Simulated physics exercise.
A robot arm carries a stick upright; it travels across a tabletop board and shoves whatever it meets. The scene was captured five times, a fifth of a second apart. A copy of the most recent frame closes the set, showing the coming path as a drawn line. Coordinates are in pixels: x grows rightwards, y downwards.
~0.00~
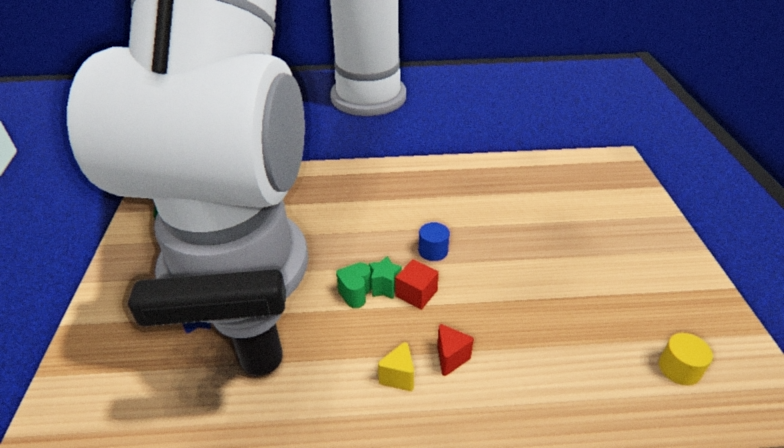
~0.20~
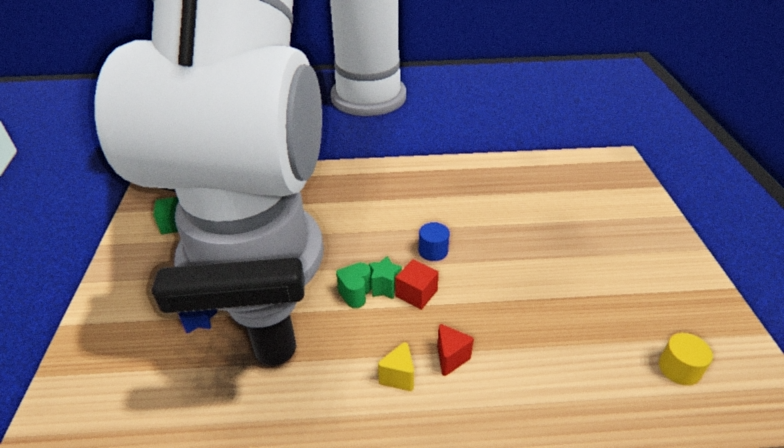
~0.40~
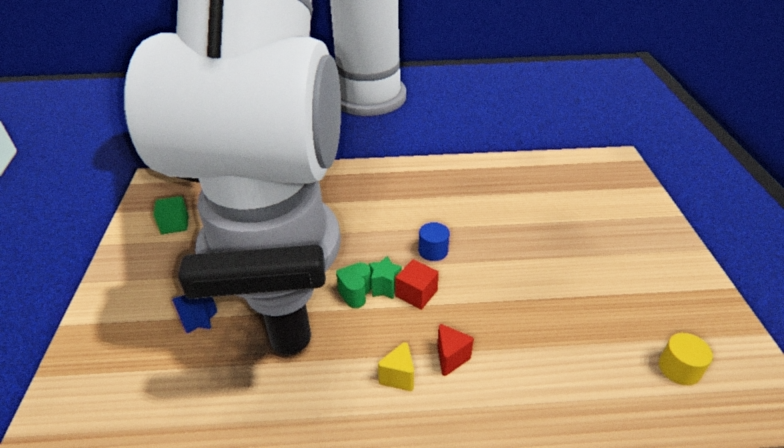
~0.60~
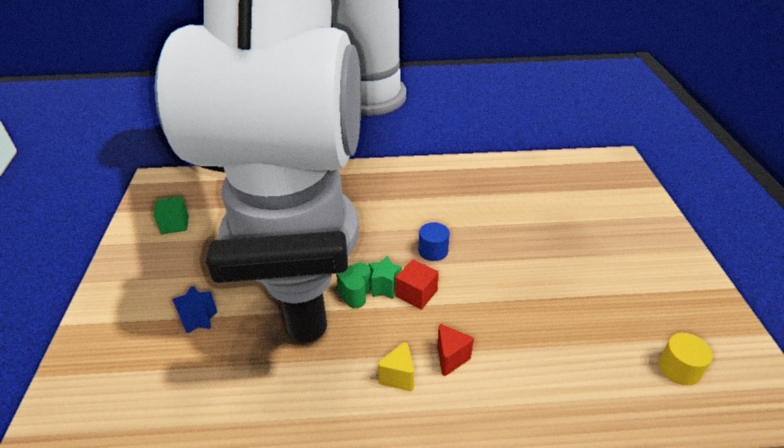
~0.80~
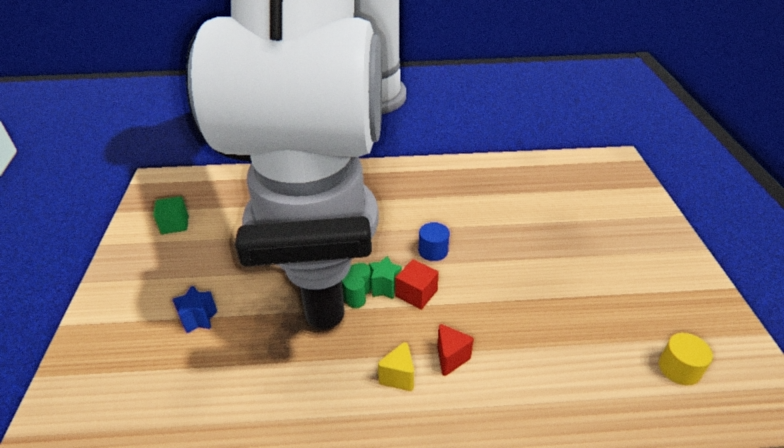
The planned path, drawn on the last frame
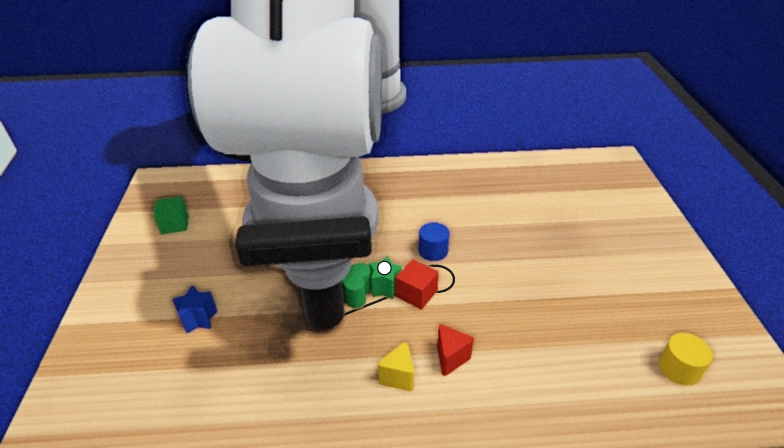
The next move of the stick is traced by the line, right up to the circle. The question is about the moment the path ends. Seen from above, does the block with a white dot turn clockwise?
Yes - that is the case.
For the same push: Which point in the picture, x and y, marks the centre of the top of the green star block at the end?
By then it is at (403, 246).
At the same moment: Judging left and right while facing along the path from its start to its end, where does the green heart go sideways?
Leftward.
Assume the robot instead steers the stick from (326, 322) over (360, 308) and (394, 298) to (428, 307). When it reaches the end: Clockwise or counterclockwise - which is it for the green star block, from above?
Prediction: Clockwise.
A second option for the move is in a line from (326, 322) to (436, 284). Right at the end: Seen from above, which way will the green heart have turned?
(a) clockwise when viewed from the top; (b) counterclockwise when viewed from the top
b: Counterclockwise when viewed from the top.
Drawn move, straight from (326, 322) to (436, 278); the dot is on the green star block.
The first path, step by step. One third of the way, stick (365, 300); green heart (367, 262), turned 60° anticlockwise; green star block (397, 254), turned 25° clockwise.
Two thirds of the way, stick (403, 285); green heart (371, 258), turned 85° anticlockwise; green star block (401, 247), turned 45° clockwise; red four-sided block (442, 270), turned 20° clockwise.
At the end, stick (436, 272); green heart (371, 258), turned 85° anticlockwise; green star block (403, 246), turned 30° clockwise; red four-sided block (470, 269), turned 80° clockwise; blue round block still.
